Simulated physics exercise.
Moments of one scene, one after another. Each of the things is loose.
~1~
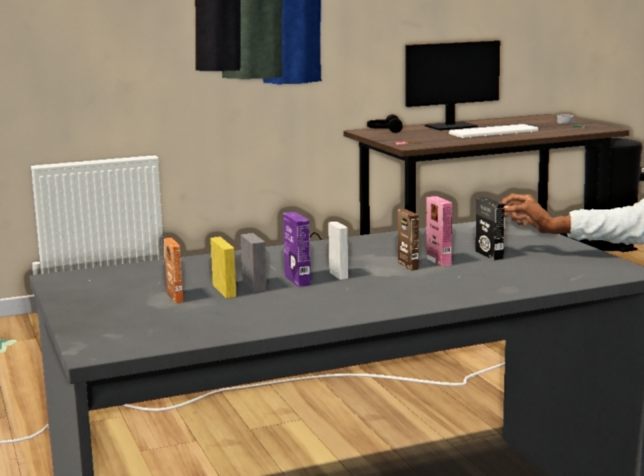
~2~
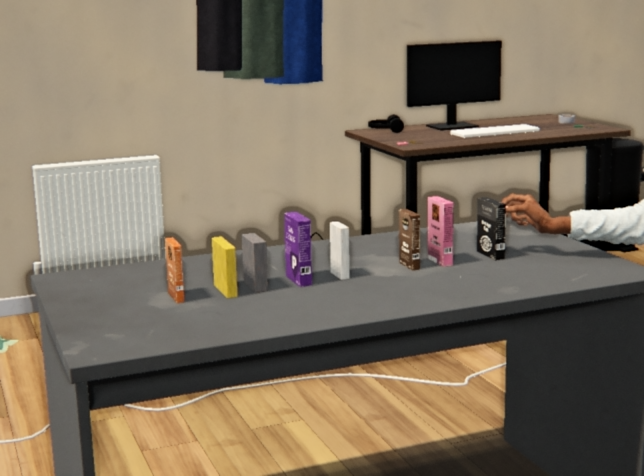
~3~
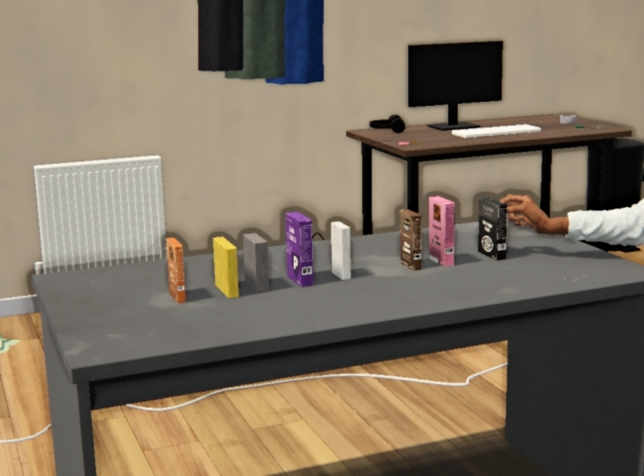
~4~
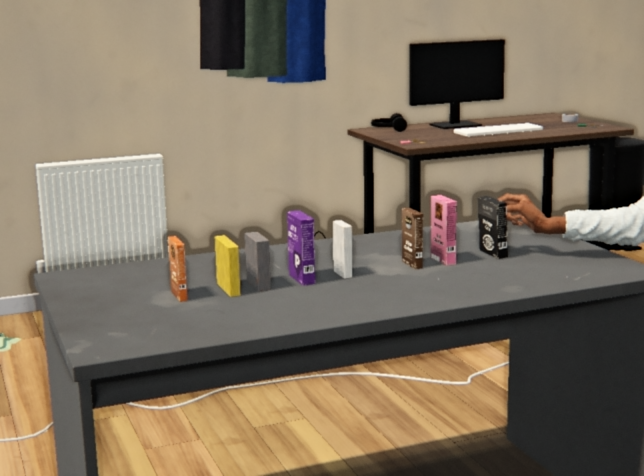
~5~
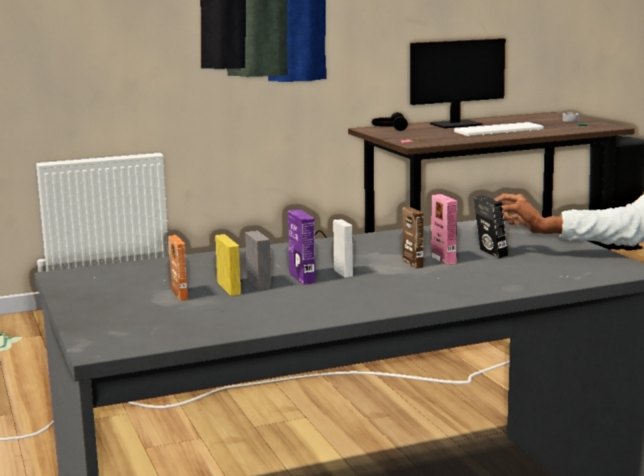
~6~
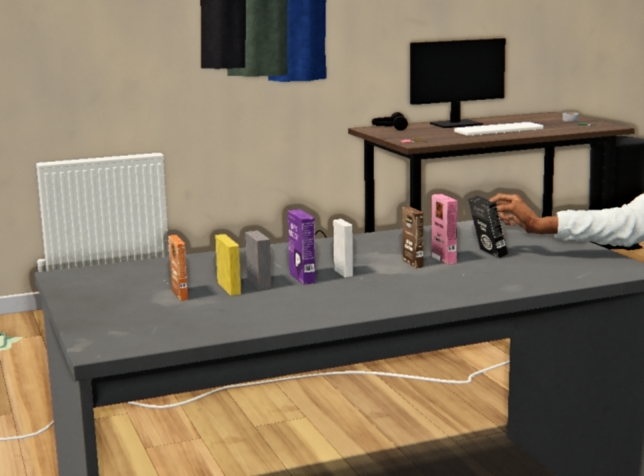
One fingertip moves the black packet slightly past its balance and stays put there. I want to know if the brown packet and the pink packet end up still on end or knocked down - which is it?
In the end I expect the brown packet to pitch over, I expect the pink packet to pitch over.
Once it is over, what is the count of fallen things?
3 altogether.
Then, 0.30 s later than the last frame, black packet 68° over; pink packet tilted by 16° near (435, 230).
Then, 0.40 s later than the last frame, black packet 79° over; pink packet tilted by 32° near (424, 234); brown packet tilted by 17° near (406, 238).
Then, 0.50 s later than the last frame, black packet 82° over; pink packet tilted by 62° near (412, 245); brown packet tilted by 55° near (390, 248).
Then, 0.60 s later than the last frame, black packet 90° over; pink packet on its side near (400, 248); brown packet on its side near (382, 263).
When it is over, lying over on the table, pink packet and brown packet; the other 4 as before. End places, in pixels of the last picture, brown packet near (381, 264), pink packet near (395, 252).
